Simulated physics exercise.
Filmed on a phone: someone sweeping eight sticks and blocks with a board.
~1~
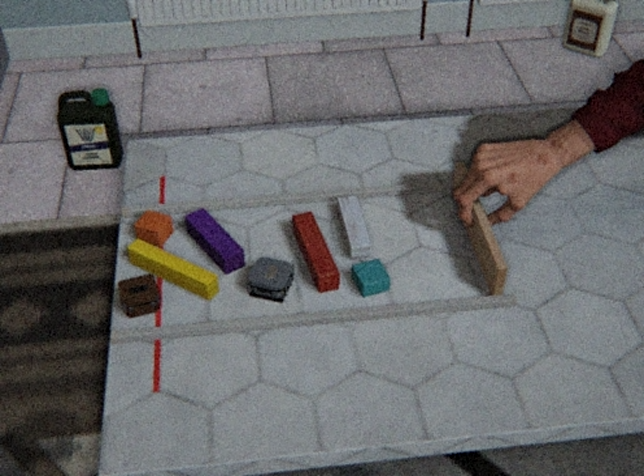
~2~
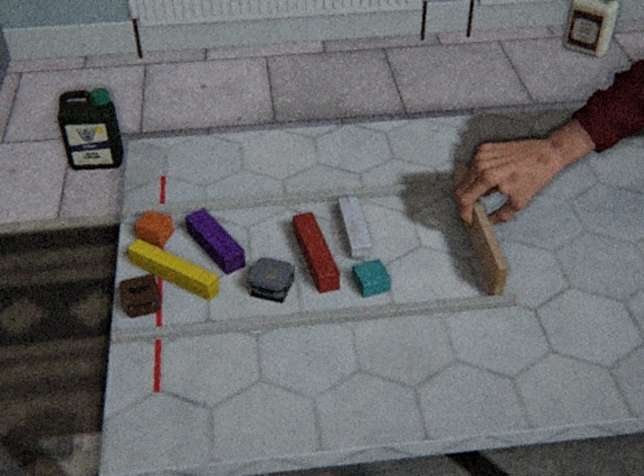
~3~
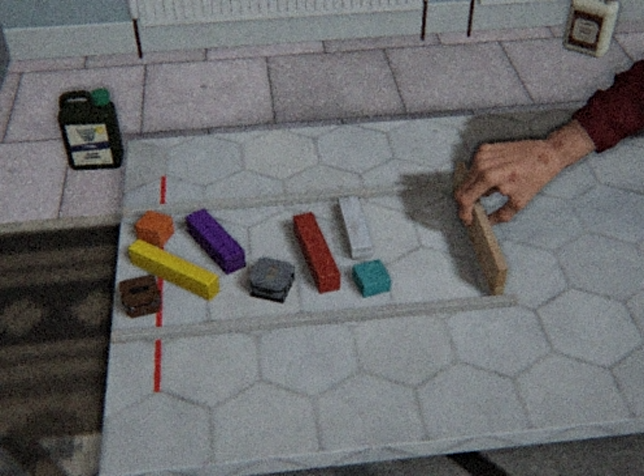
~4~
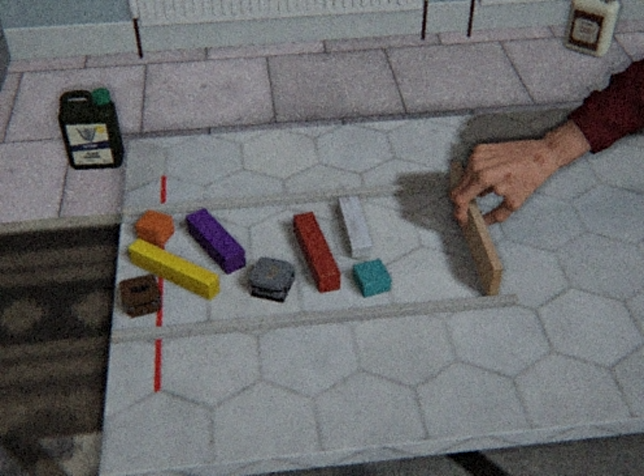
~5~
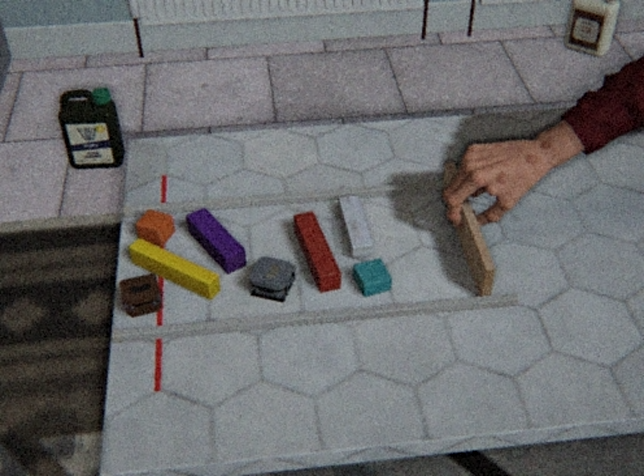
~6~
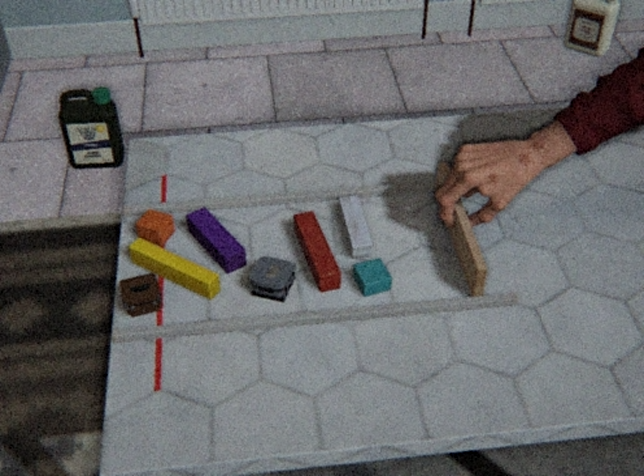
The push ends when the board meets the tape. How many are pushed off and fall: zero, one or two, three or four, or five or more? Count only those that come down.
In the end the number that fall off is five or more.
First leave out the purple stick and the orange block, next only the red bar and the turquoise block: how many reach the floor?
First 3, then 3.
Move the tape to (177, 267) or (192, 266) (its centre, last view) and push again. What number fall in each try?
Try by try, 4 and 3.
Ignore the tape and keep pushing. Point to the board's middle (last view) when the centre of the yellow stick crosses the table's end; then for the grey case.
For the yellow stick at (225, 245), for the grey case at (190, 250).
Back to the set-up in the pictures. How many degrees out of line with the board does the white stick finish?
Roughly 0° out of line.
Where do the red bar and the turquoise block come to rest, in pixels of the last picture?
The red bar stops around (122, 266); the turquoise block around (144, 297).
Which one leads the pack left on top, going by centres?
The red bar ends nearest.
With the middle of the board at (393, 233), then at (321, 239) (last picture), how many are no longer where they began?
By then 0, and 4.
A little later, none off yet; brown case at rest near (141, 296); orange block at rest near (156, 228); yellow stick at rest near (174, 268).
Next, none off yet; brown case shifted a little near (129, 299); orange block at rest near (156, 228); yellow stick shifted a little near (134, 263).
When it is over, the number that fall off is five or more; down, grey case, purple stick, yellow stick, orange block and brown case.
